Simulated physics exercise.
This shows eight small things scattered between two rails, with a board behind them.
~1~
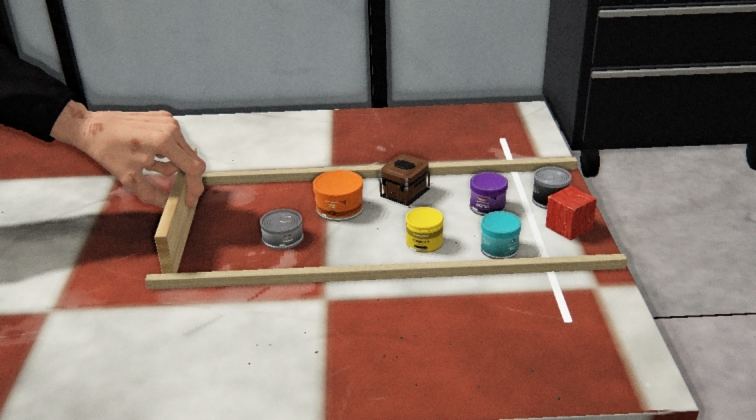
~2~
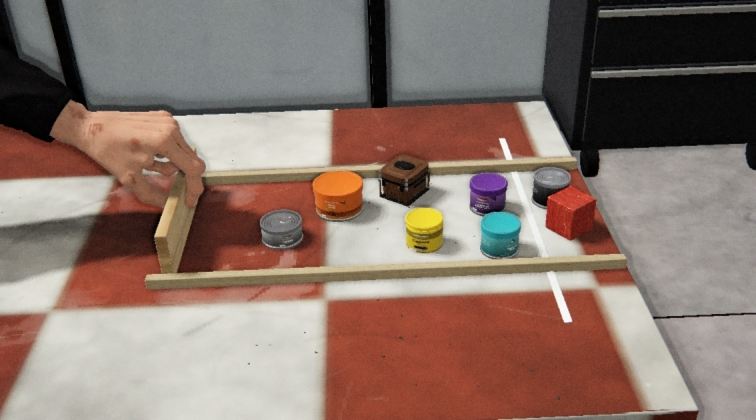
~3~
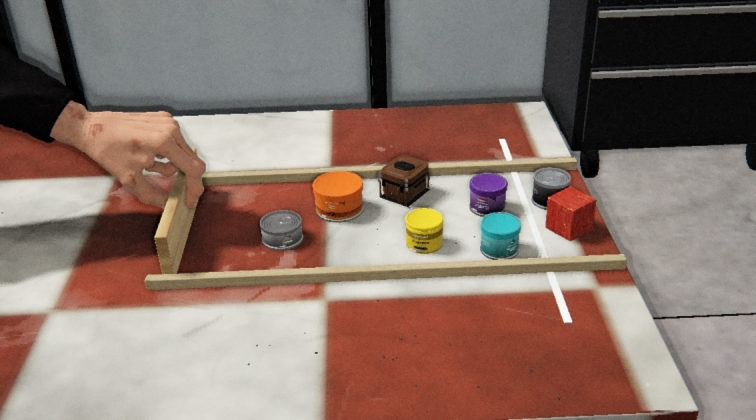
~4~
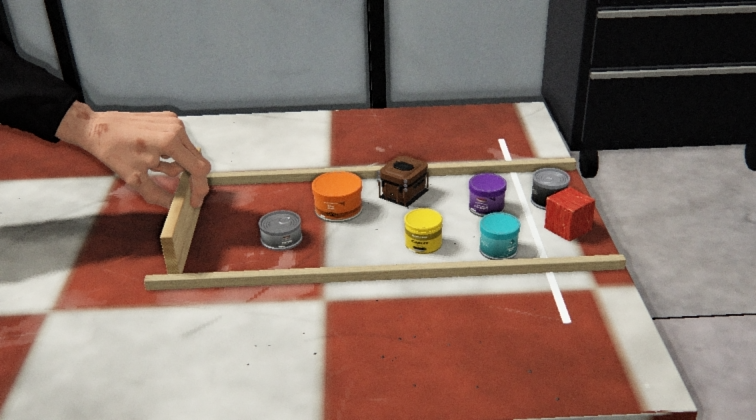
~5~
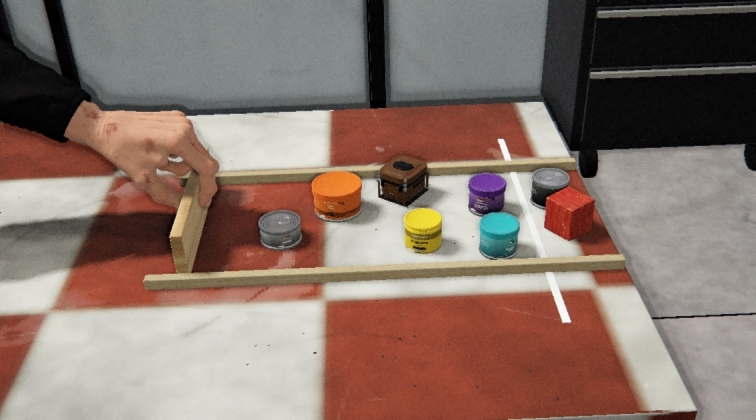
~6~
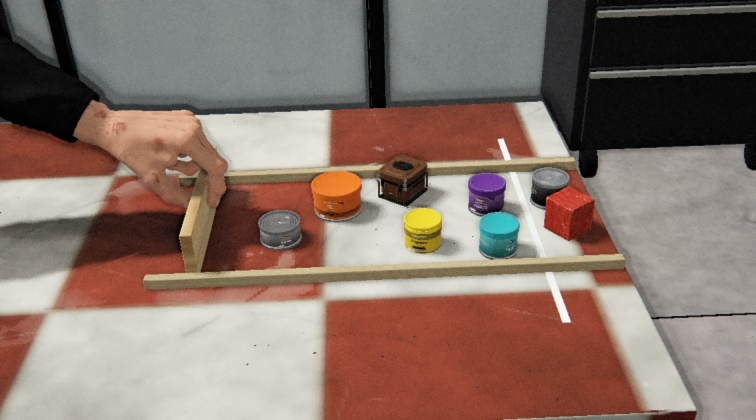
A hand slid a wooden board slowly a short way to the right between two rails, toward a grey pot and seven other small things, which all stayed where they were.
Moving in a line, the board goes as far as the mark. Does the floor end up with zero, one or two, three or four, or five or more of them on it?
It ends up with one or two.
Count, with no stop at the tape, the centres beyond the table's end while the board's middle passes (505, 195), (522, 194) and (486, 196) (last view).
Taking the three positions in turn, the counts come to 1, 1 and 0.
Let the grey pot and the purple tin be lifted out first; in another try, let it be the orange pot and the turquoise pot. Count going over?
The first count is 0 and the second is 0.
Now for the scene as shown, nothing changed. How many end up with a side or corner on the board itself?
My count gives 4.
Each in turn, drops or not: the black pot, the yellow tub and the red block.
Obs.: Black pot down; yellow tub still up; red block still up.
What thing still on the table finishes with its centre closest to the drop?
It's the purple tin.
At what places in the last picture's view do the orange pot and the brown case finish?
In the last picture the orange pot sits at (550, 193) while the brown case sits at (534, 169).
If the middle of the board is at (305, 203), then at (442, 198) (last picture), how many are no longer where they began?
First 1 and then 6.
A little later, none off yet; red block at rest near (569, 214); black pot at rest near (549, 189); purple tin at rest near (487, 195).
Next, none off yet; red block at rest near (569, 214); black pot at rest near (549, 189); purple tin moving near (496, 195).
When it is over, the number that fall off is one or two; down, black pot.
